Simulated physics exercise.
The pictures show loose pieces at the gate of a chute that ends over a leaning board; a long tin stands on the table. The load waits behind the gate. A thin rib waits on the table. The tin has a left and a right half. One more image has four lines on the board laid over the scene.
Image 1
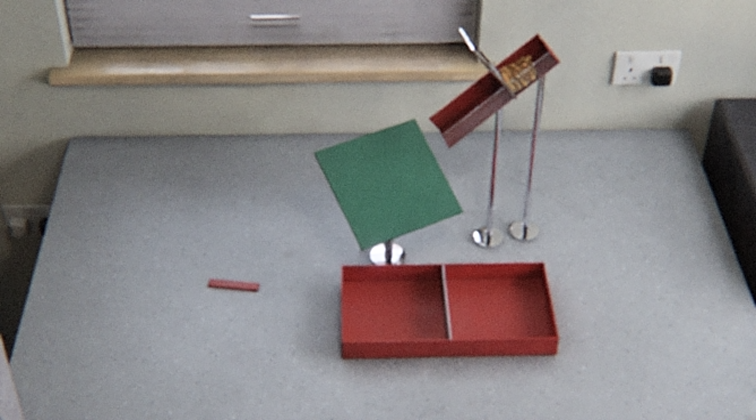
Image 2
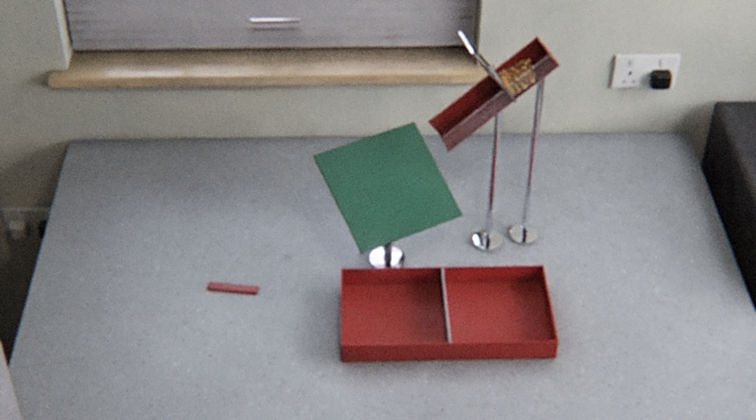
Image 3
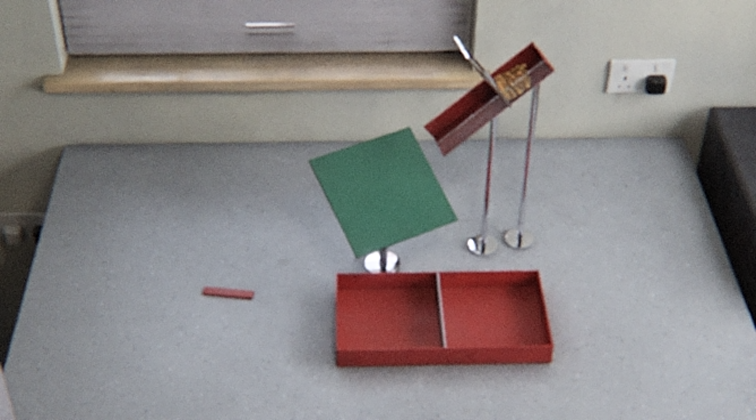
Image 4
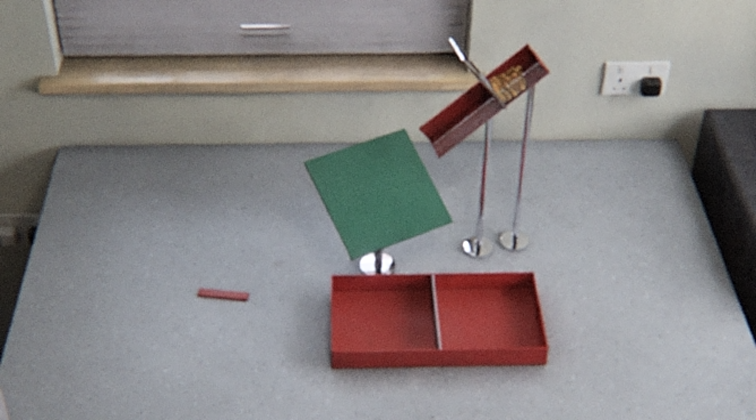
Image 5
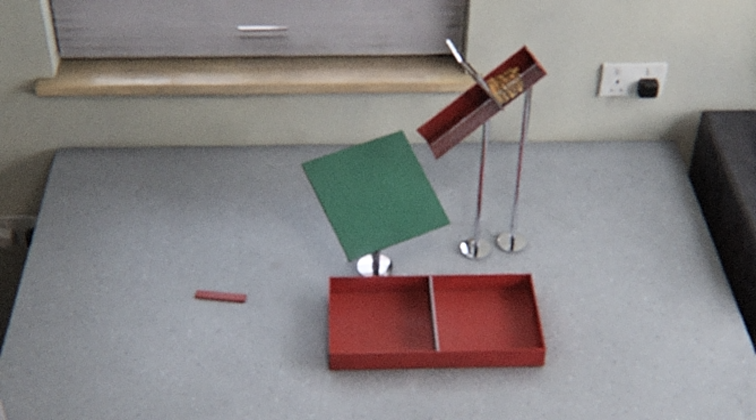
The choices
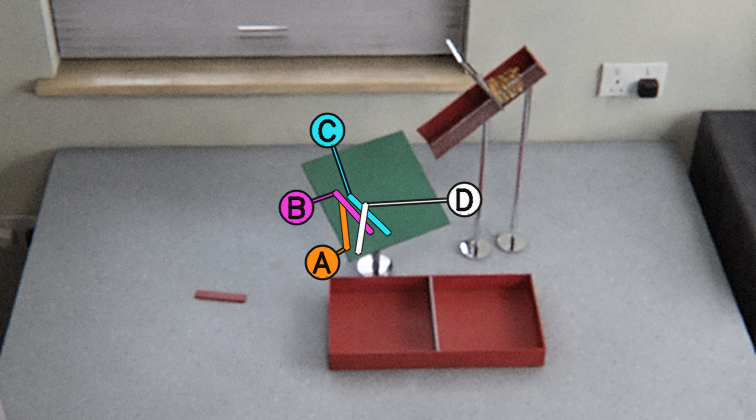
The video shows a raised red chute holding small wooden beads behind a gate, a tilted green board, a divided red tin and a thin rib on a grey table; nothing moves except the view, which shifts slightly.
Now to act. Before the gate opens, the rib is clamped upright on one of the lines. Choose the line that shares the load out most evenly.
C.
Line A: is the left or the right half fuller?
More lands on the left.
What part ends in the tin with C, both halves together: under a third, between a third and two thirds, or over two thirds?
Line C gives over two thirds.
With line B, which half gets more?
More lands on the left.
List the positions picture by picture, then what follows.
The first frame shows load behind the gate at (515, 73), round wooden beads; lip of the chute at (444, 139), sloping fairly steeply.
The second frame shows middle of the board at (389, 185), tilted fairly steeply; middle of its low edge at (413, 234); of its high edge at (365, 138).
The third frame shows front corners of the tin at (337, 350) and (553, 346); front end of its middle wall at (446, 348); gate still shut at (491, 81).
The fourth frame shows middle of the load at (505, 83); lip at (434, 149).
The fifth frame shows middle of the load at (502, 85); lip at (431, 150).
On the marked copy, line A from (341, 199) to (346, 247); line B from (335, 193) to (370, 231); line C from (350, 196) to (387, 232); line D from (365, 204) to (358, 251).
For line A, of what is caught, most in the left half, a small part in the right.
For line B, of what is caught, most in the left half, about a quarter in the right.
For line C, of what is caught, about two thirds in the left half, about a third in the right.
For line D, of what is caught, most in the left half, a small part in the right.
